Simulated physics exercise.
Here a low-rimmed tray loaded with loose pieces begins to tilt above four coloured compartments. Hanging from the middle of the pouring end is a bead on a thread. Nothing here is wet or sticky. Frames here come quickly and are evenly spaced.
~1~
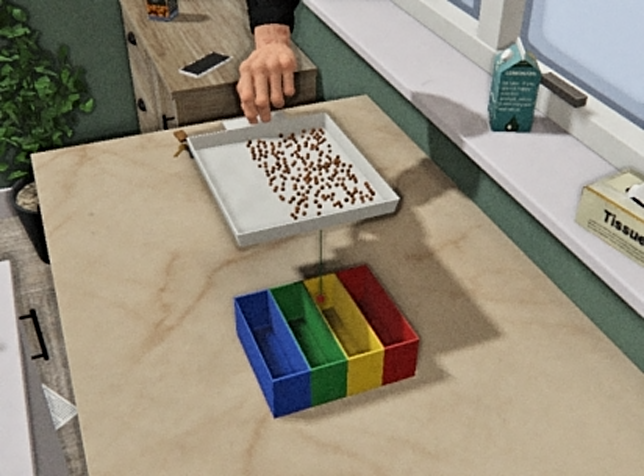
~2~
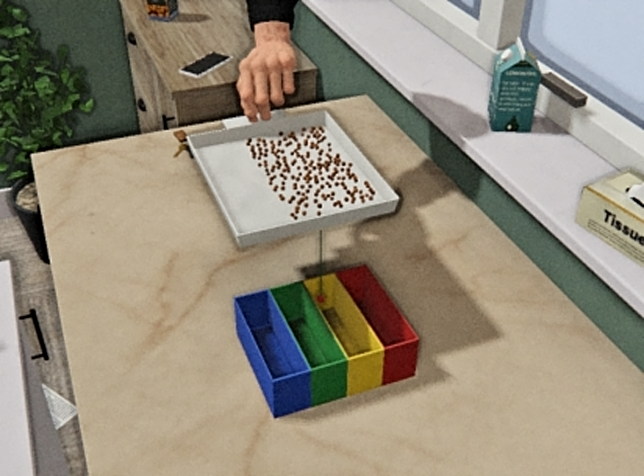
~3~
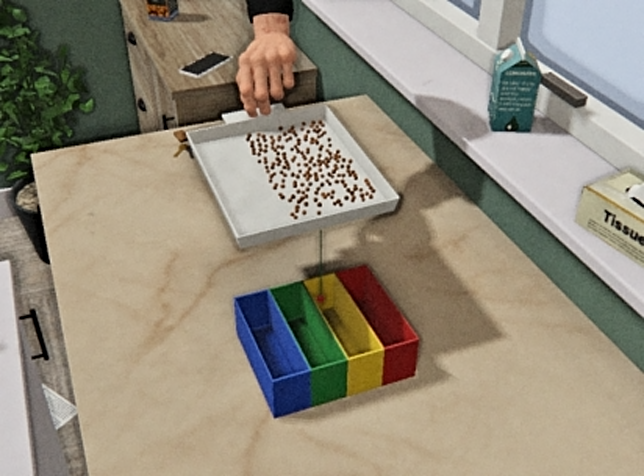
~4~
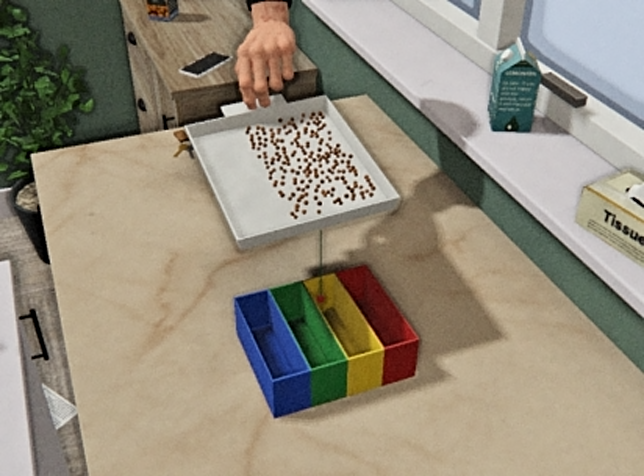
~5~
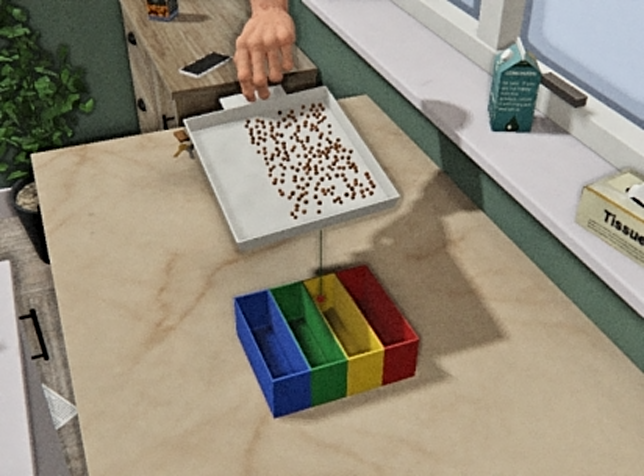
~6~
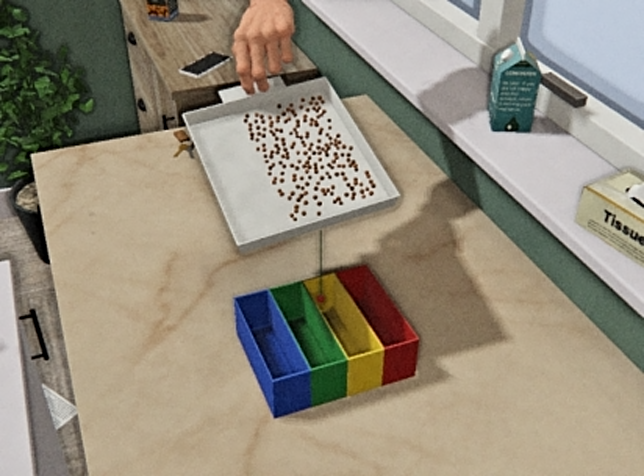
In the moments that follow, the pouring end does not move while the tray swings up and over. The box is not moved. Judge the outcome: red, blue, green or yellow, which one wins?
The blue compartment wins.
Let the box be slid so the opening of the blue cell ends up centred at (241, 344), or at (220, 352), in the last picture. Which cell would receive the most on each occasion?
You'd see the blue one win the first time and that green cell win the second.
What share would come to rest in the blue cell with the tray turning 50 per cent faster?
Result: About 60 per cent.
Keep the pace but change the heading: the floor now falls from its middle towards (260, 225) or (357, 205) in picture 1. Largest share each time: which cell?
First try: That blue cell. Second try: That red cell.
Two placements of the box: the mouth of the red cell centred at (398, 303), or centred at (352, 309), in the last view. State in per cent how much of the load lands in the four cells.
First 20 %, then 100 %.
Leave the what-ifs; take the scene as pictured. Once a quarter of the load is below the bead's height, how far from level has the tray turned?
About 95°.
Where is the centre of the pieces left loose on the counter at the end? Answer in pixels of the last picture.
Those pieces end up centred close to (193, 410).
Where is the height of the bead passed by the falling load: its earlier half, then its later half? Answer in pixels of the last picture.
Starting near (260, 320), moving on to near (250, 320).
Soon, tray tipped steeply; nearly all on the tray; a stray few in the blue cell; a small part falling or outside the box.
A while on, tray tipped right over; about half on the tray; a small part in the blue cell; a stray few in the green cell; about a third falling or outside the box.
Towards the end, tray tipped past a quarter turn; about two thirds in the blue cell; a small part in the green cell; a stray few in the yellow cell; about a third falling or outside the box.
Finally, tray tipped past a quarter turn; about two thirds in the blue cell; a small part in the green cell; a stray few in the yellow cell; none in the red cell; about a third outside the box.
